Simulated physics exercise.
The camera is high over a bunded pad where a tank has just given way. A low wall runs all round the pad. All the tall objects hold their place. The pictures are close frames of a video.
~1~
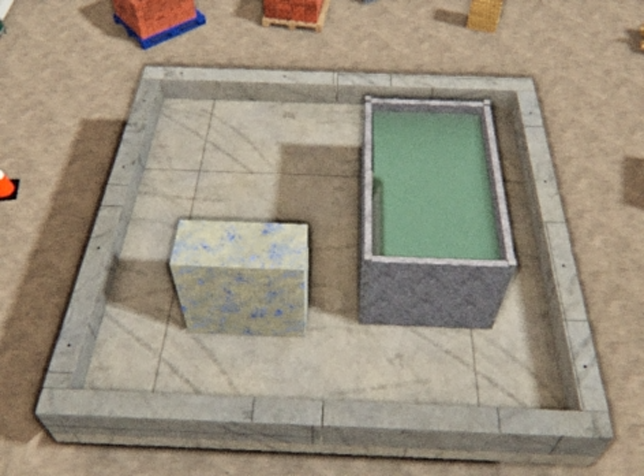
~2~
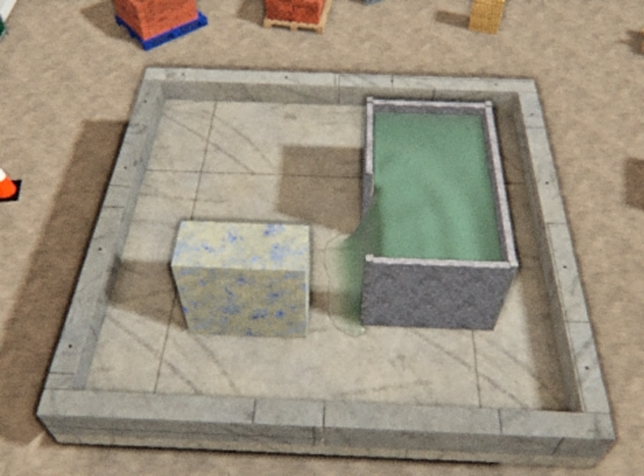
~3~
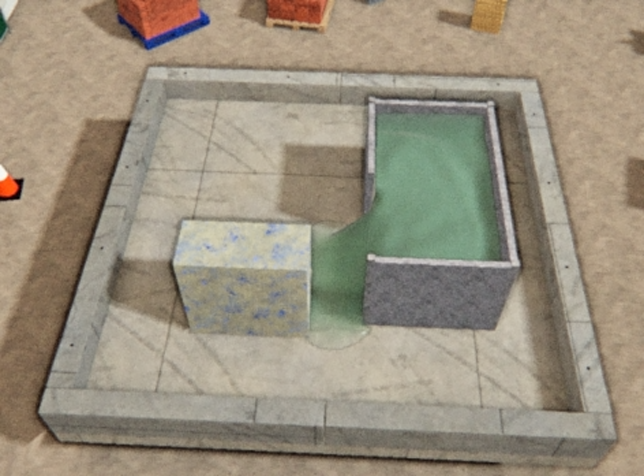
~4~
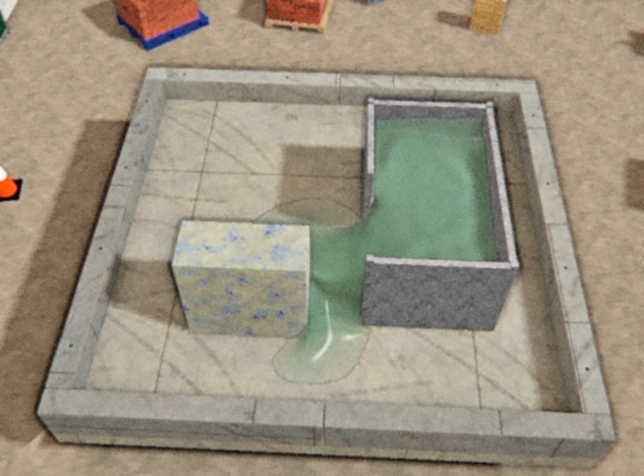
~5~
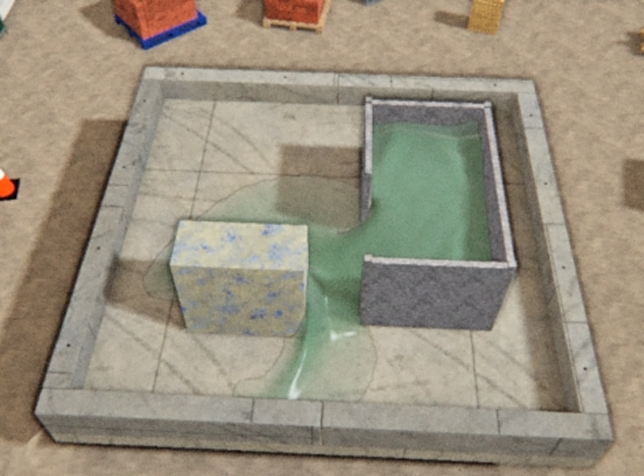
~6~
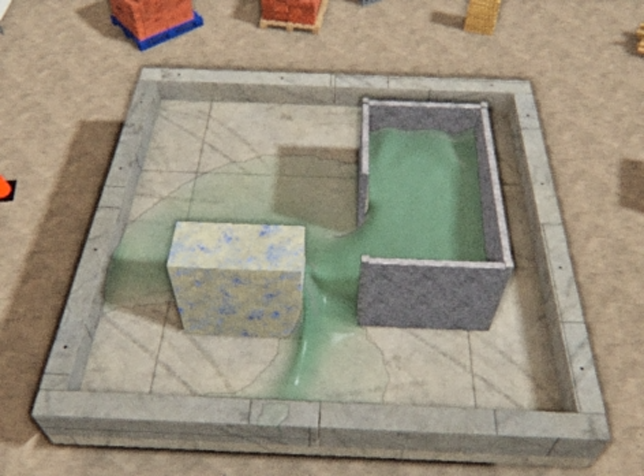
On a low-walled concrete pad, green water poured from the left side of a grey tank, struck the speckled block beside it, then spread around the block toward the left and front walls.
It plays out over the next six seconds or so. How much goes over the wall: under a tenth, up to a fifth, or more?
Over the wall goes under a tenth.
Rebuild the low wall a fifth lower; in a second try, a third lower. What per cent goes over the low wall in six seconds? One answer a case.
Near 12 and 20 in a hundred.
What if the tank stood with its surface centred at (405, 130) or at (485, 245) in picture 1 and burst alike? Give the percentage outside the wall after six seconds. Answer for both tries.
About 8 and 12 per cent.
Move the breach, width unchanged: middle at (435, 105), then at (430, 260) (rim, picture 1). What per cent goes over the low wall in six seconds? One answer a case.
In turn 24 and 22 per cent.
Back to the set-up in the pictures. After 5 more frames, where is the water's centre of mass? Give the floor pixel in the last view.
Close to (314, 264).
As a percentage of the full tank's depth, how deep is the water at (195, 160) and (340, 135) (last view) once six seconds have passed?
In turn 14 and 8 in a hundred.
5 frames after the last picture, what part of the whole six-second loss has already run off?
I make it 10 per cent.
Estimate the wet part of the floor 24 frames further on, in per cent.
Some 100 per cent.
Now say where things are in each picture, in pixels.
The first picture shows the tank at (432, 180) is whole and still.
In the second picture, water pours out at (369, 259) and has run to (359, 330).
In the third picture, water pours out at (370, 260) and has run to a hidden place.
In the fourth picture, the front is at a hidden place, out from the gap at (369, 264).
In the fifth picture, the front is at (155, 286), out from the gap at (367, 263).
In the sixth picture, the front is at (125, 236), out from the gap at (364, 264).
A moment on, water covers 45 % of the floor; the low wall has let 0 % over.
Next, water covers 50 % of the floor; the low wall has let 0 % over.
Then, water covers 65 % of the floor; the low wall has let 4 % over.
Later, water covers 80 % of the floor; the low wall has let 5 % over.
In the end, water covers 85 % of the floor; the low wall has let 5 % over.
